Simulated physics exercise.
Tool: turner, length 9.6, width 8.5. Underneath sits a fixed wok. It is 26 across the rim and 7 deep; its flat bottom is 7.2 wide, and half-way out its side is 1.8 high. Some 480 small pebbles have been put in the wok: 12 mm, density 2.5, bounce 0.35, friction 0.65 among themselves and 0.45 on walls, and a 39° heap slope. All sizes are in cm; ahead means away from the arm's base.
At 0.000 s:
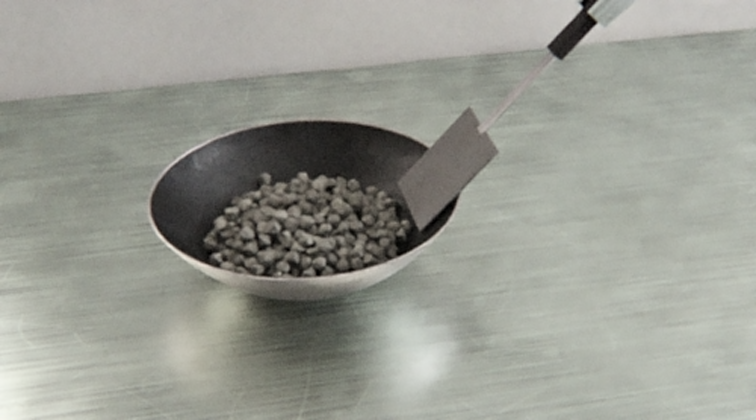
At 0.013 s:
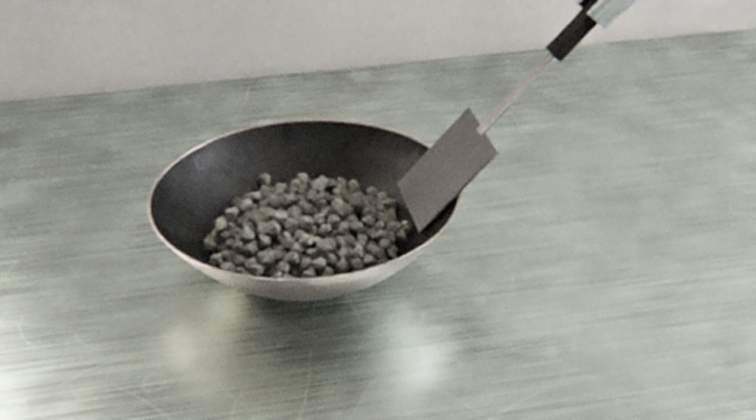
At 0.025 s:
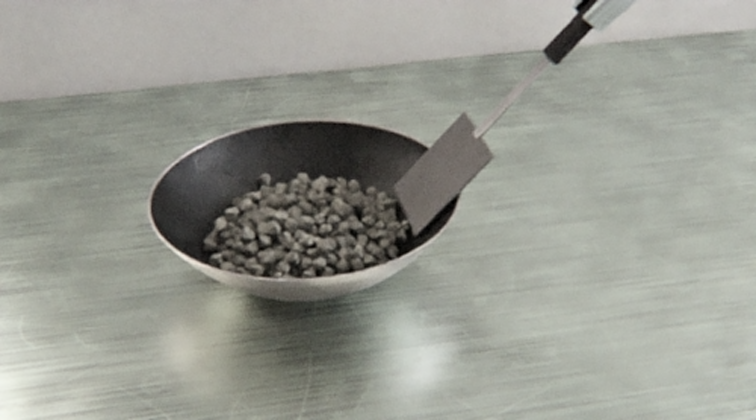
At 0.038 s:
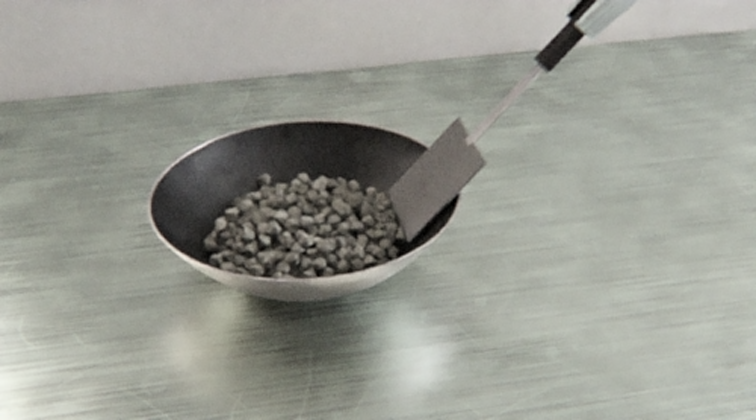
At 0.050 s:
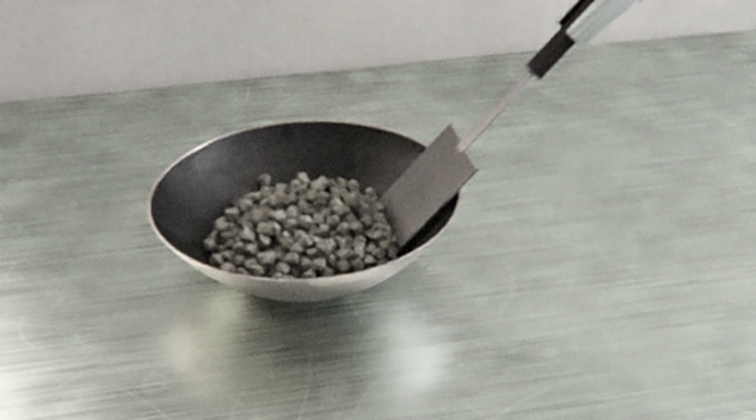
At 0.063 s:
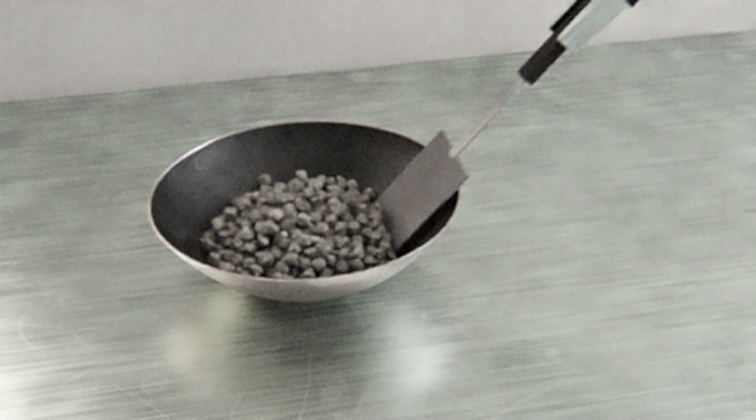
A flat metal turner slid slowly down and to the left inside the right edge of a dark wok, nudging the heap of small grey pebbles slightly to the left.
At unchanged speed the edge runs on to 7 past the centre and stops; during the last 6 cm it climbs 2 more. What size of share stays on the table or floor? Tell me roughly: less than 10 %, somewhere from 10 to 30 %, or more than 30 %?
Somewhere from 10 to 30 %.
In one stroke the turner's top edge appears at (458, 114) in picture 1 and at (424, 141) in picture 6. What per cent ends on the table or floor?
It works out to about 40 %, more or less.
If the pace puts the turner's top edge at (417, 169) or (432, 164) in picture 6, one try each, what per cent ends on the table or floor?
55 % and 45 %.
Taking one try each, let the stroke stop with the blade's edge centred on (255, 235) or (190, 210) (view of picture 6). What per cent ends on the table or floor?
Try 1: Approx. 5 %; try 2: Approx. 55 %.
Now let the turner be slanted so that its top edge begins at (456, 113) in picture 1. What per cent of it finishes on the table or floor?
Some 40 per cent.
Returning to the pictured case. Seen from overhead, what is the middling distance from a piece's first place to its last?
Somewhere near 10 centimetres, I reckon.
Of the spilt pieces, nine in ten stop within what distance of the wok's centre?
About 25 cm from the centre.
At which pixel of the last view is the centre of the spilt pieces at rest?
I'd place it close to (94, 292).
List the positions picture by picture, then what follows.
The first frame shows turner top edge at (484, 128), sloping 47°; upper third of the load around (308, 221), from x 210 to 405, top at y 180; 481 in the wok.
The second frame shows turner top edge at (483, 129), sloping 47°; upper third of the load around (308, 222), from x 210 to 405, top at y 180.
The third frame shows turner top edge at (479, 132), sloping 47°; upper third of the load around (308, 222), from x 210 to 405, top at y 180.
The fourth frame shows turner top edge at (472, 139), sloping 47°; upper third of the load around (308, 222), from x 210 to 405, top at y 180.
The fifth frame shows turner top edge at (464, 146), sloping 47°; upper third of the load around (308, 222), from x 210 to 400, top at y 180.
The sixth frame shows turner top edge at (455, 152), sloping 47°; upper third of the load around (304, 222), from x 210 to 395, top at y 175; 481 in the wok.
By 0.15 s, sloping 47°, highest piece 7 above the table; 481 in the wok.
By 0.23 s, sloping 47°, highest piece 9 above the table; 471 in the wok, 10 on the blade or in flight.
By 0.48 s, sloping 47°, highest piece 9 above the table; 376 in the wok, 94 on the table or floor, 11 on the blade or in flight.
By 1.53 s, sloping 47°, highest piece 9 above the table; 374 in the wok, 107 on the table or floor.
Final count, 374 in the wok, 107 on the table or floor. That is 22 % on the table or floor.
